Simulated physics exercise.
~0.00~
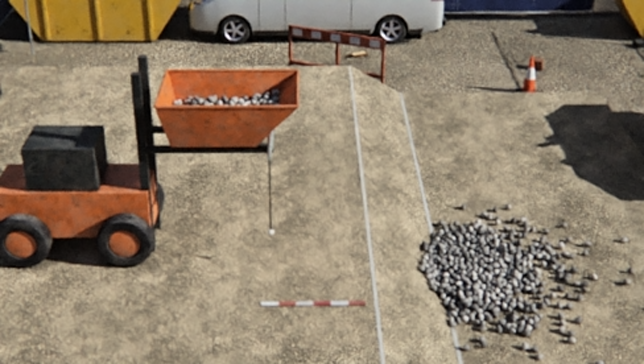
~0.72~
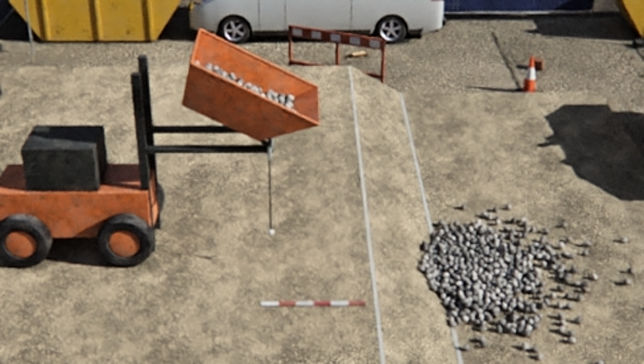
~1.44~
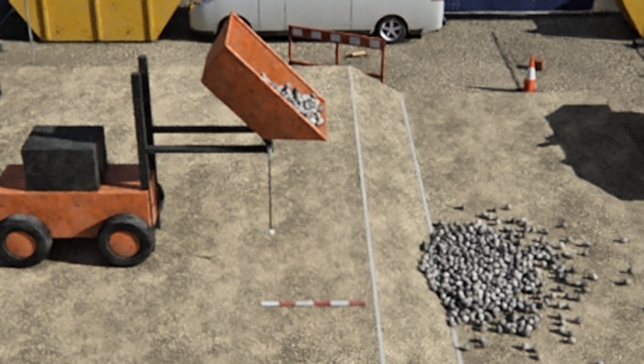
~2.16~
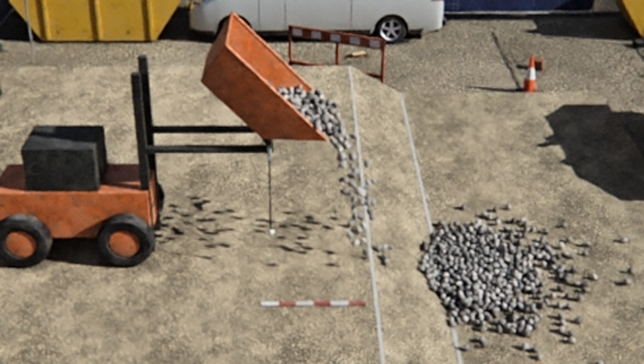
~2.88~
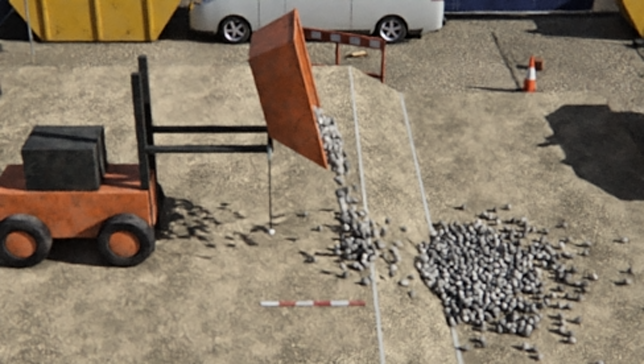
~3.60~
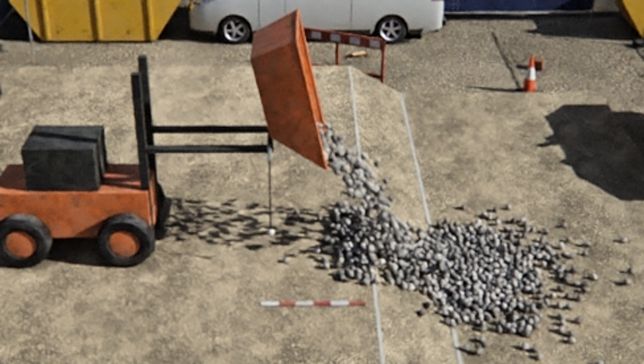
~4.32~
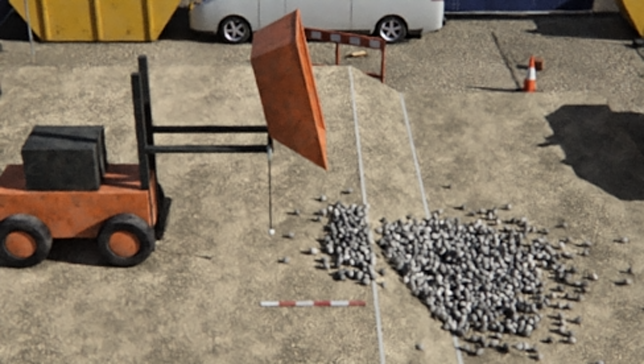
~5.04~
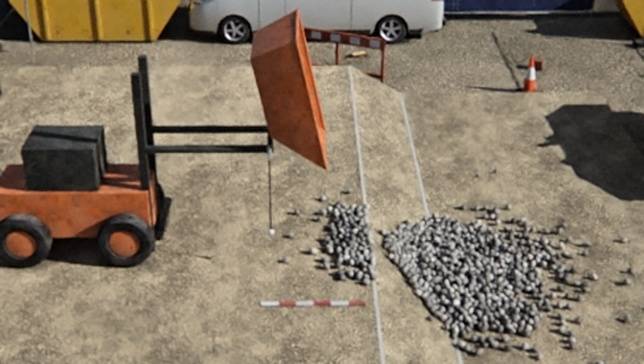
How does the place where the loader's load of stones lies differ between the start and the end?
At the start the load sits up in the orange skip on the left. By the end it is lower and farther right on the ground, partly in a small heap near the first white line and partly joined with the older pile.
